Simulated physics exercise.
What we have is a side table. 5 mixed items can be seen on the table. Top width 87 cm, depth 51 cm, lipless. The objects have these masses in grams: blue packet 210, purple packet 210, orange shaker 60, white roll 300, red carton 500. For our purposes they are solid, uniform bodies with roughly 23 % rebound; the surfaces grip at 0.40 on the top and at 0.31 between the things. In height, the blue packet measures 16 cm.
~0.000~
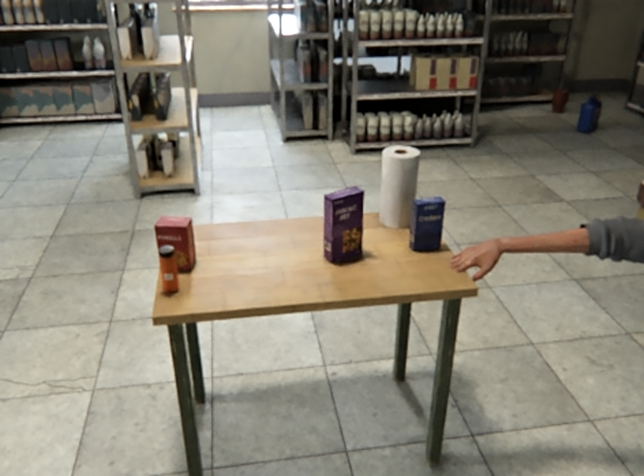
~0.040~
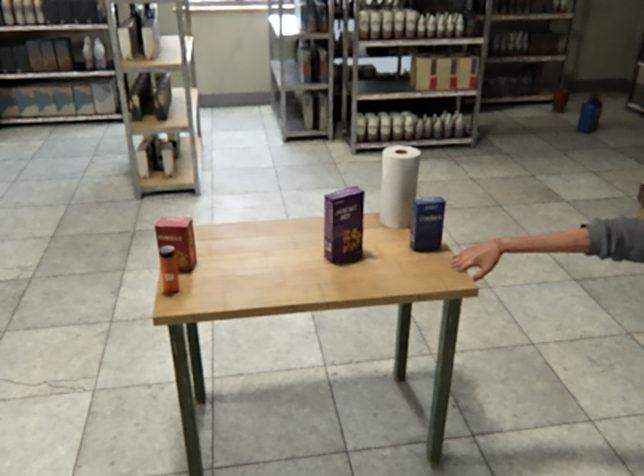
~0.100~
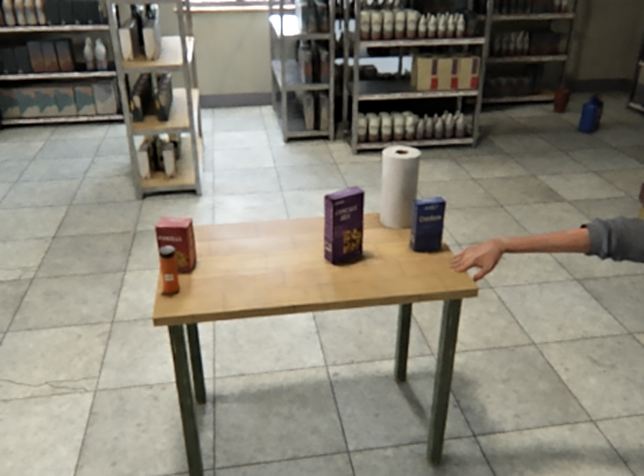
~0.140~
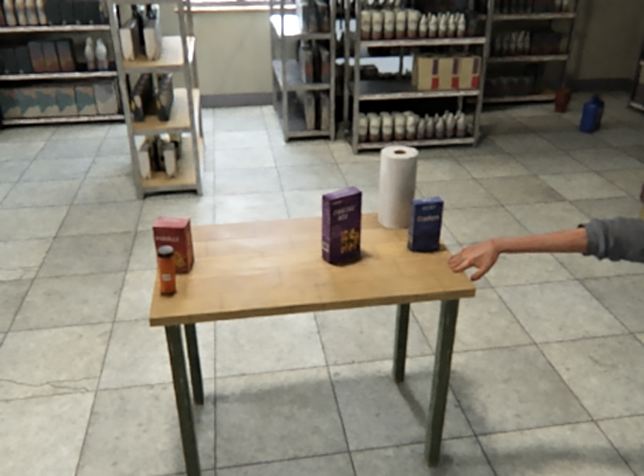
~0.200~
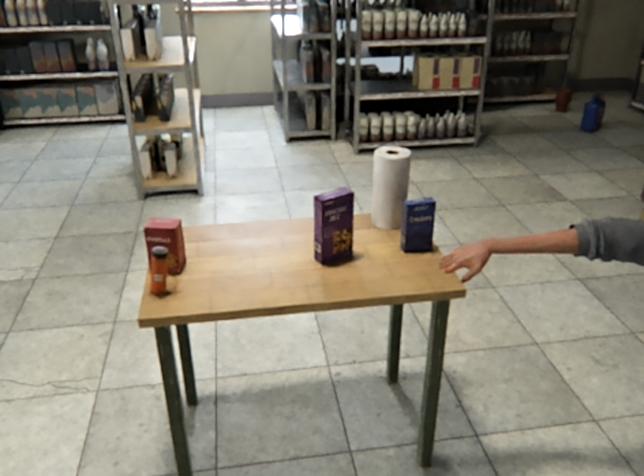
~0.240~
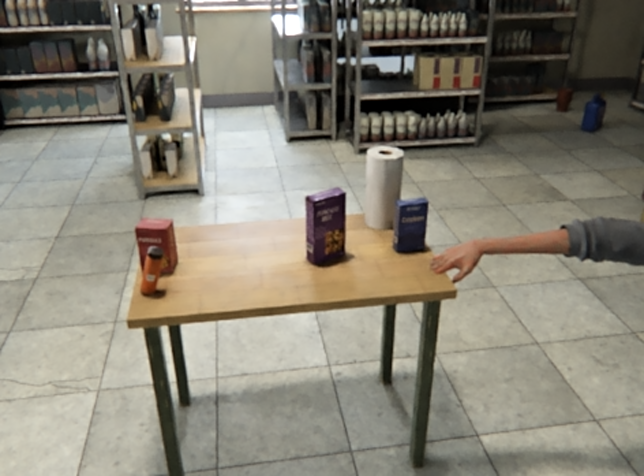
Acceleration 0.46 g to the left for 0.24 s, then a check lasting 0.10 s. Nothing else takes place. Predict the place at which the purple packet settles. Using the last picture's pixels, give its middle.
The purple packet settles at roughly (265, 231).
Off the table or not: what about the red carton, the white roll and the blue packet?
When everything stops, the red carton is out of bounds, the white roll is still in bounds, and the blue packet is still in bounds.
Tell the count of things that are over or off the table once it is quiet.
The answer: 2.
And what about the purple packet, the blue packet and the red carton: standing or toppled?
Final state - purple packet: Remains on its base; blue packet: Remains on its base; red carton: Goes over.
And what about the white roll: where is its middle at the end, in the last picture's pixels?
Rest position, about (329, 192) px.
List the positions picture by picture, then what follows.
Purple packet (344, 225); blue packet (427, 224), in the first frame.
White roll (399, 187); red carton (177, 244), in the second frame.
Blue packet (428, 224); orange shaker (169, 270), in the third frame.
Table along by 1 cm; orange shaker (167, 270); white roll (398, 188), in the fourth frame.
Table along by 4 cm; orange shaker (159, 270) at 9° to upright; blue packet (418, 225), in the fifth frame.
Table along by 7 cm; purple packet (326, 226); white roll (384, 188), in the sixth frame.
Around 0.44 s, table along by 18 cm; purple packet shifted 3 cm near (274, 230); orange shaker on its side; blue packet shifted 3 cm.
Around 0.64 s, table along by 18 cm; red carton now off the table; purple packet shifted 6 cm near (265, 231); orange shaker on its side.
Around 1.04 s, table along by 18 cm; purple packet shifted 6 cm near (265, 231); orange shaker on its side; white roll shifted 6 cm.
Finally (1.2 s), off the table, red carton; on their side or leaning hard on the table, orange shaker; not toppled but over 5 cm from the start, blue packet, purple packet and white roll. Final places as that camera would see them, purple packet near (265, 231).
